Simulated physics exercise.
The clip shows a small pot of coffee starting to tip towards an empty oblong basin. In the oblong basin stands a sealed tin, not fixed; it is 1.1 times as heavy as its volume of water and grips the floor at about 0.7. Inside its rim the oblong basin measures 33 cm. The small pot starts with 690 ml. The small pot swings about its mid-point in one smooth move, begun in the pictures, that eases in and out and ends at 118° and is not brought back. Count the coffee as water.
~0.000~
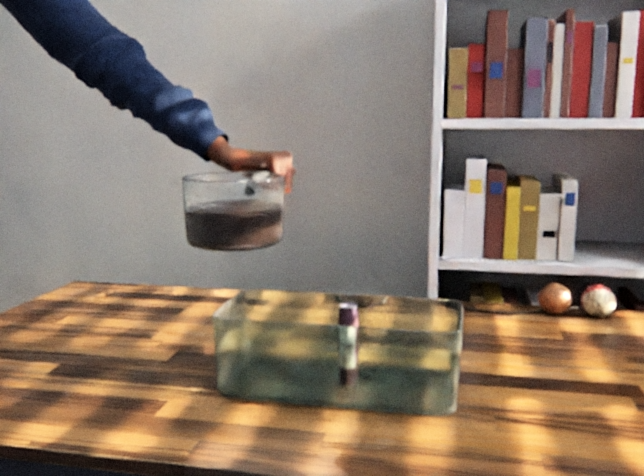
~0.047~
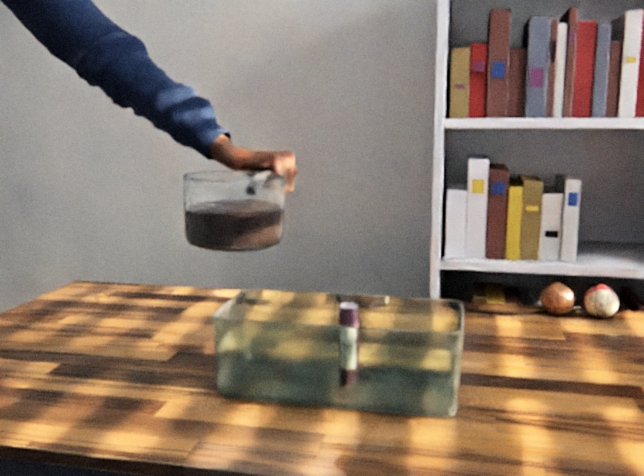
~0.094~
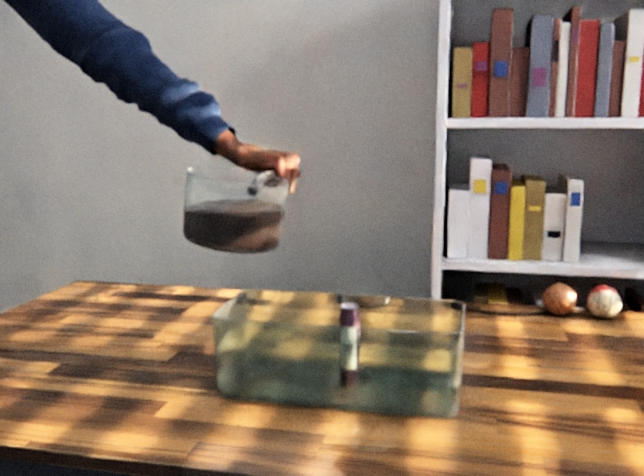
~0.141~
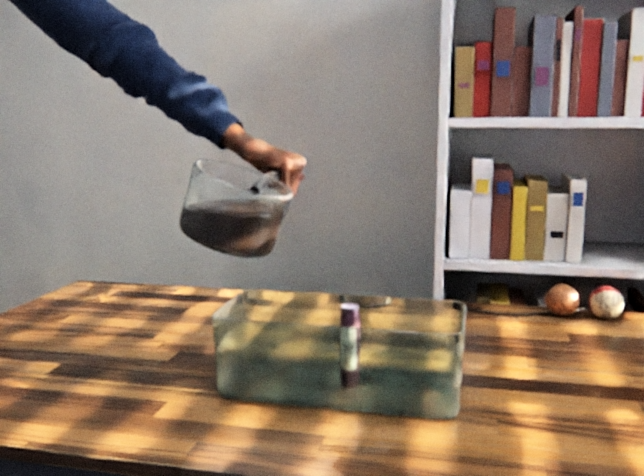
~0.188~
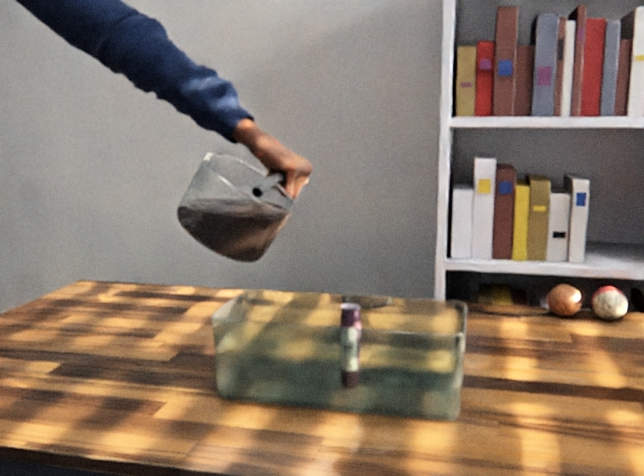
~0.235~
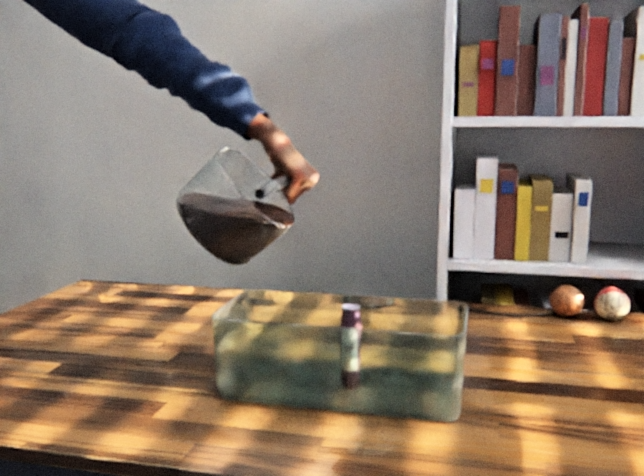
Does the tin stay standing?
The tin stays up.
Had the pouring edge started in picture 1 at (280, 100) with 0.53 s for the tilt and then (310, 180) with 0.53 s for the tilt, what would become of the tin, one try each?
First it goes over; then it goes over.
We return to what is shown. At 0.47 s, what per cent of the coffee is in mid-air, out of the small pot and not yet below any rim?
About 40 per cent.
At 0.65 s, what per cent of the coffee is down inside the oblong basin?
About 90 per cent.
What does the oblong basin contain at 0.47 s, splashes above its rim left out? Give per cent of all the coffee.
Near 38 in a hundred.
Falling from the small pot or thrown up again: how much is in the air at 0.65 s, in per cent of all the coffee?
About 7 per cent.
By 0.47 s the tilt is 115° and 24 per cent is still to pour; the tin stands where it began.
By 0.65 s the tilt is 118° and 3 per cent is still to pour; the tin stands where it began.
By 0.83 s the tilt is 118° and 0 per cent is still to pour; the tin stands where it began.
By 1.03 s the tilt is 118° and 0 per cent is still to pour; the tin stands where it began.
At rest the tin stands where it began.
